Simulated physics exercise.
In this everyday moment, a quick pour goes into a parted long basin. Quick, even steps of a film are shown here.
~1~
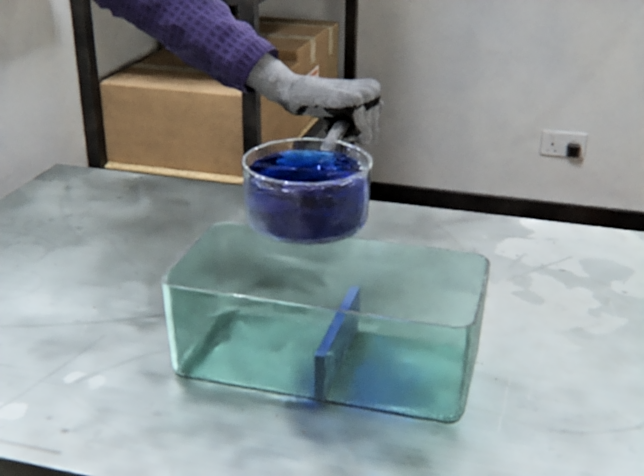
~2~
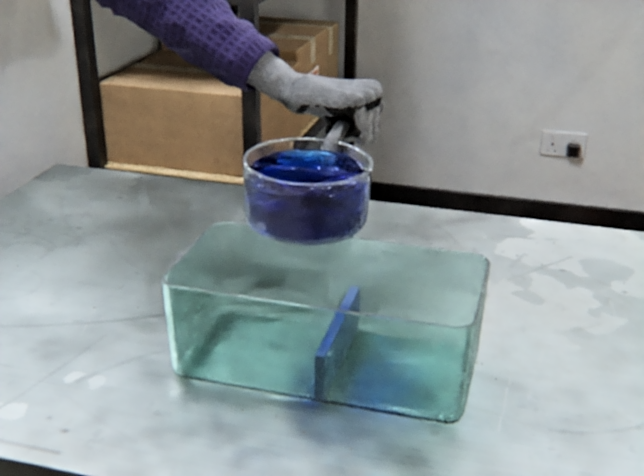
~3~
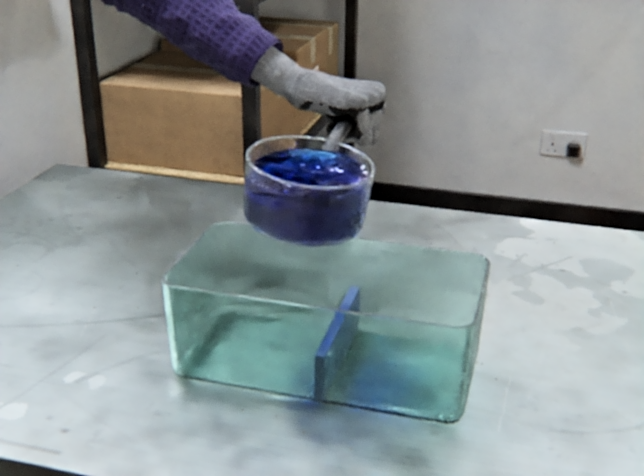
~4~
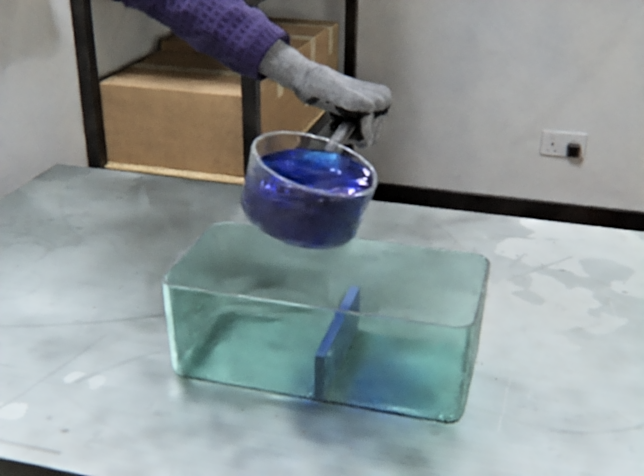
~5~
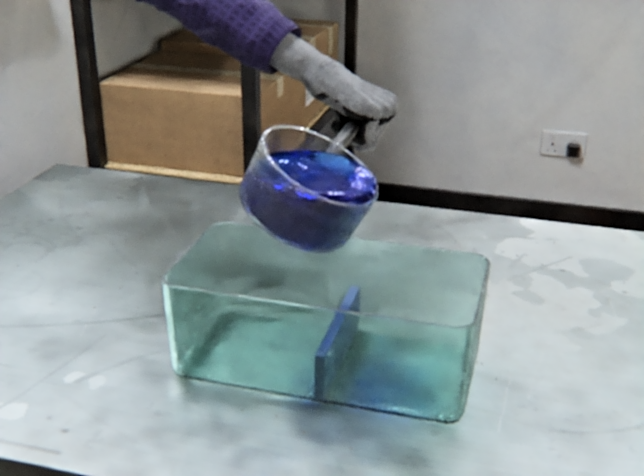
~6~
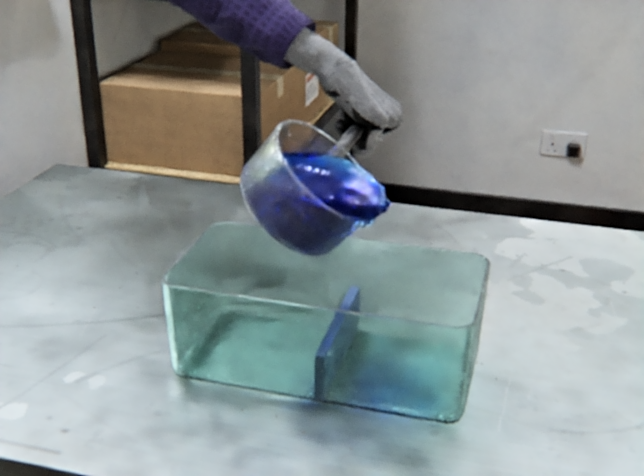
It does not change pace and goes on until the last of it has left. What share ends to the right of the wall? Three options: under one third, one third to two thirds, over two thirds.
Answer: Over two thirds.
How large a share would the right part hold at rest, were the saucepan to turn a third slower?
Something like 95 percent.
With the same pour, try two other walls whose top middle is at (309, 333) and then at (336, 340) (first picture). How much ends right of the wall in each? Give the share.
In order, near 85 and 75 in a hundred.
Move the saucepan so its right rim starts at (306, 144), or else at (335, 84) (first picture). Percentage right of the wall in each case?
Near 40 in a hundred first, near 75 in a hundred second.
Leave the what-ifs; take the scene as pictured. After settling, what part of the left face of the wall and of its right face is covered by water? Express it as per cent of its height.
On the left roughly 0, on the right roughly 50.
A moment on, the saucepan is tipped right over and 12 per cent is still to pour, 0 is left of the wall and 71 right of it.
Next, the saucepan is tipped right over and 1 per cent is still to pour, 6 is left of the wall and 85 right of it.
Then the saucepan is tipped right over and 0 per cent is still to pour, 7 is left of the wall and 91 right of it.
Later the saucepan is tipped right over and 0 per cent is still to pour, 7 is left of the wall and 90 right of it.
Finally, 7 per cent lies left of the wall, 90 right of it and 3 outside.
